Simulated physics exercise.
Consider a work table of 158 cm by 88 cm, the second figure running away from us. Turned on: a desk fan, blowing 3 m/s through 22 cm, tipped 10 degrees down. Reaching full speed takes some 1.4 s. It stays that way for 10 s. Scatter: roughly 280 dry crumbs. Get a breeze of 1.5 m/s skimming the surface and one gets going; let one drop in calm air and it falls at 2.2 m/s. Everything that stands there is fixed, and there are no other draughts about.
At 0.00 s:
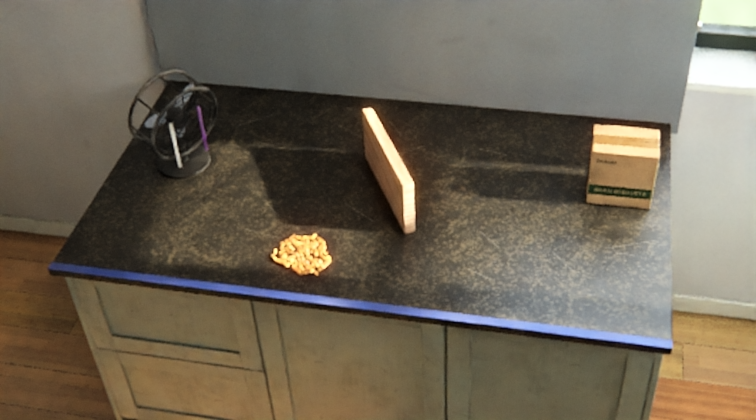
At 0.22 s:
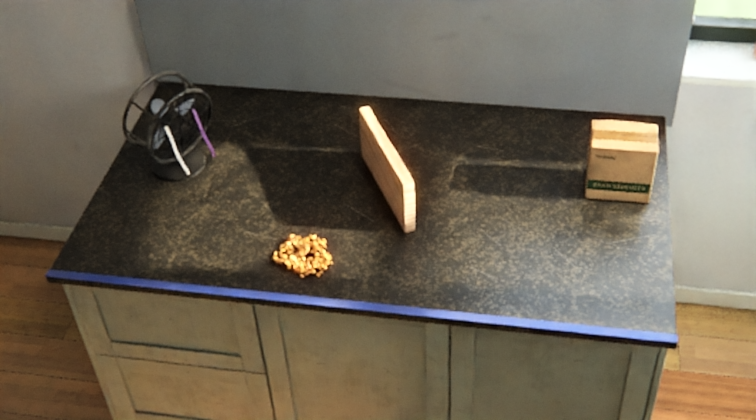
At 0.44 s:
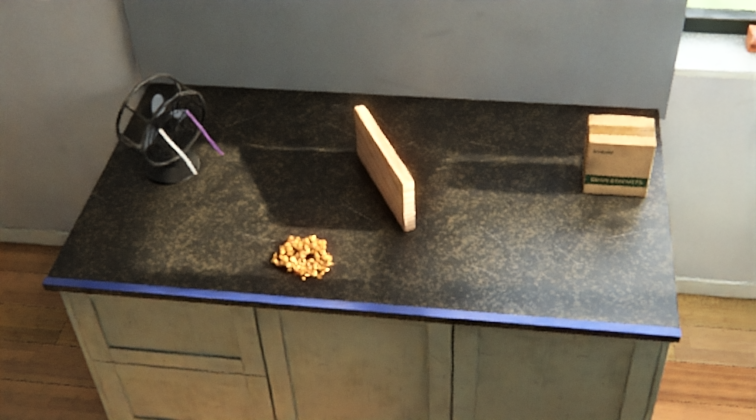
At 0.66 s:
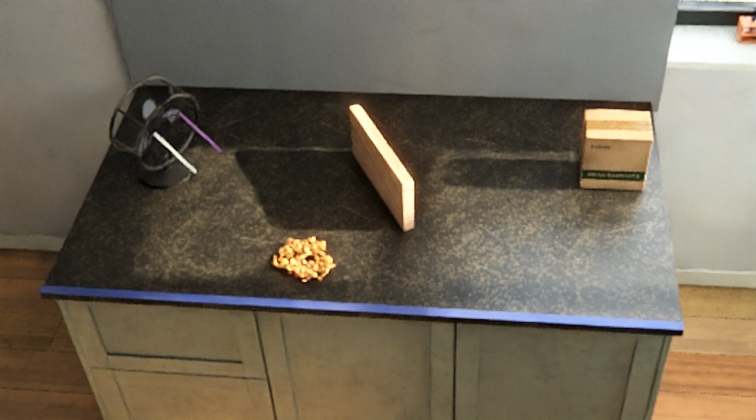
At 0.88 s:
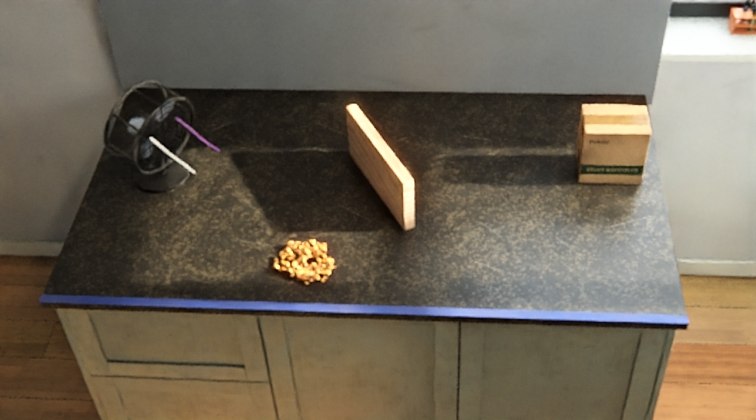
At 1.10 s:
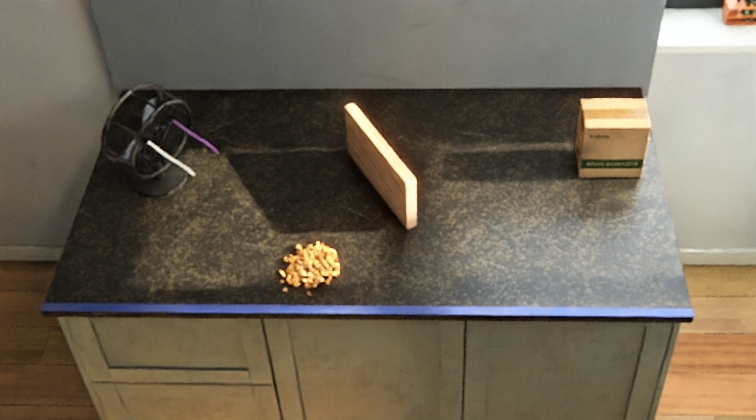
A small pile of crumbs sat still on a dark, blue-edged countertop near a black fan, an upright wooden board and a cardboard box, then some crumbs shifted slightly toward the front edge.
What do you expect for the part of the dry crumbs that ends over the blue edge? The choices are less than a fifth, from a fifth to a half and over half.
The amount that finishes over the blue edge is more than one half of the lot.
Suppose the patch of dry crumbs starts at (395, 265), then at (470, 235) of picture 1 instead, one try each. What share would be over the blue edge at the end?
Near 80 % for the first and near 0 % for the second.
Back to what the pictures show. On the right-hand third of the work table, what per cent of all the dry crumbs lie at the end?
It comes out near 0 in a hundred.
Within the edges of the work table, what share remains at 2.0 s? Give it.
Around 0 %.
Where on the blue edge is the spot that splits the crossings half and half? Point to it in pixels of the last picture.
Somewhere about (385, 314).
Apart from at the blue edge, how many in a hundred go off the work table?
About 0 per cent of them.
After 2.0 s, 0 % are on the move or not yet settled, 100 % are over the blue edge.
After 3.2 s, 0 % are on the move or not yet settled, 100 % are over the blue edge.
After 5.5 s, 0 % are on the move or not yet settled, 100 % are over the blue edge.
After 10.0 s, at the end, 100 % are over the blue edge.
